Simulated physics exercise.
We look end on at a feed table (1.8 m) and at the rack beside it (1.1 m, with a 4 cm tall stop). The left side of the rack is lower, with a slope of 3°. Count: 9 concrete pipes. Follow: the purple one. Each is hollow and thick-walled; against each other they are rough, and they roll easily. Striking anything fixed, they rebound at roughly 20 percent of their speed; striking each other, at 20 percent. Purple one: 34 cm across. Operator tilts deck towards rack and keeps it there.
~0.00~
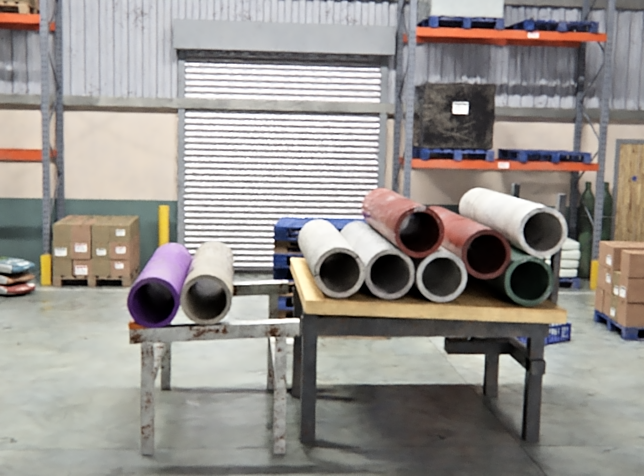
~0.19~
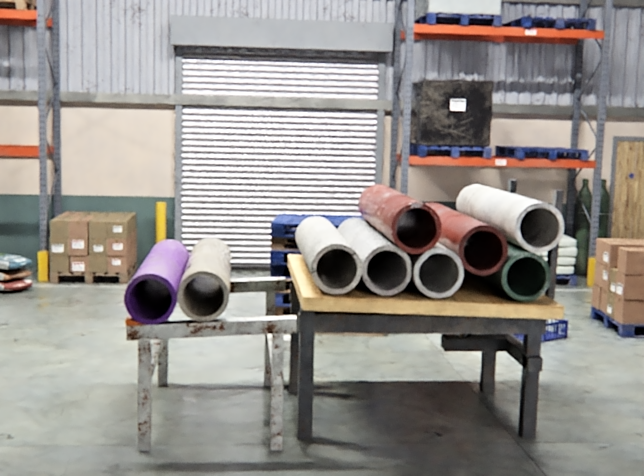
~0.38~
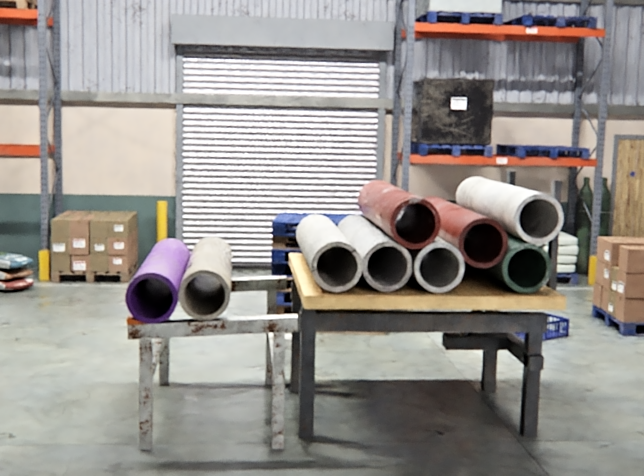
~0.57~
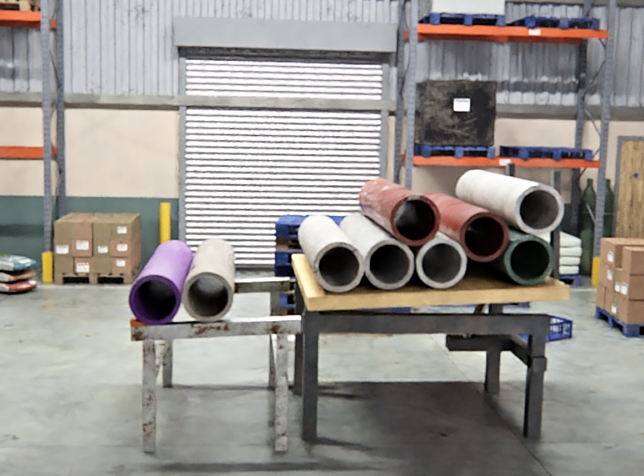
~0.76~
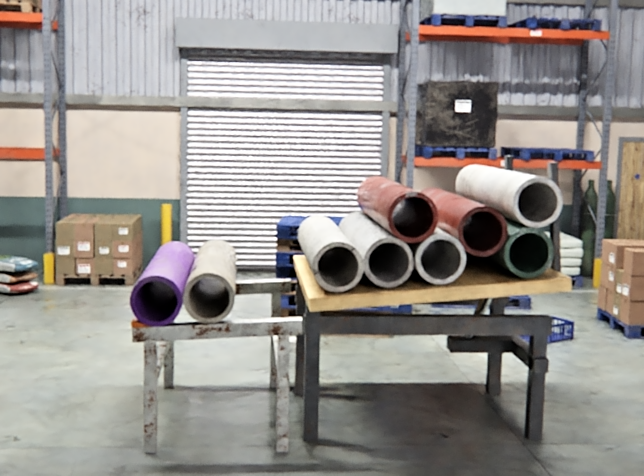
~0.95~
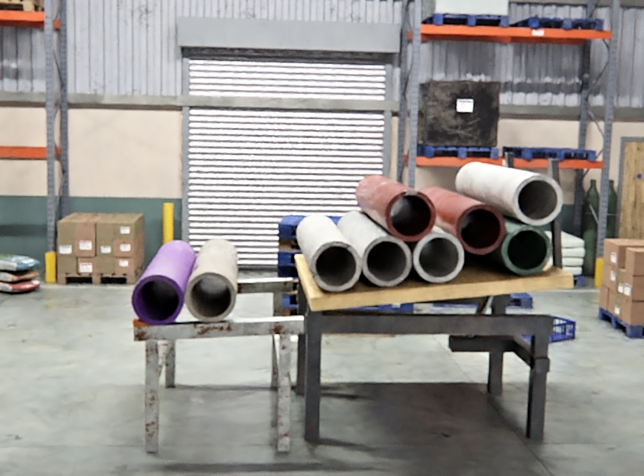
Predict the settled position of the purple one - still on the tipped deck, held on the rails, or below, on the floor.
The purple one settles held on the rails.
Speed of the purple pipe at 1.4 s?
I'd put it near 0.0 m/s.
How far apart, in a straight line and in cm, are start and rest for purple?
The purple one shifted 5.
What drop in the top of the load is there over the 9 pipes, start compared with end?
Some 0 centimetres.
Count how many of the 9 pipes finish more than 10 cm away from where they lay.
7 of them.
Then, 1.4 s in, purple is on the rack, 15 cm from the rack's far end; 0 of 9 over the stop.
Then, 2.0 s in, still the same for purple; 0 of 9 over the stop.
Then, 2.5 s in, purple is on the rack, 10 cm from the rack's far end, rolling left; 0 of 9 over the stop.
In the end (3.2 s), purple is on the rack, 10 cm from the rack's far end; 0 of 9 over the stop.
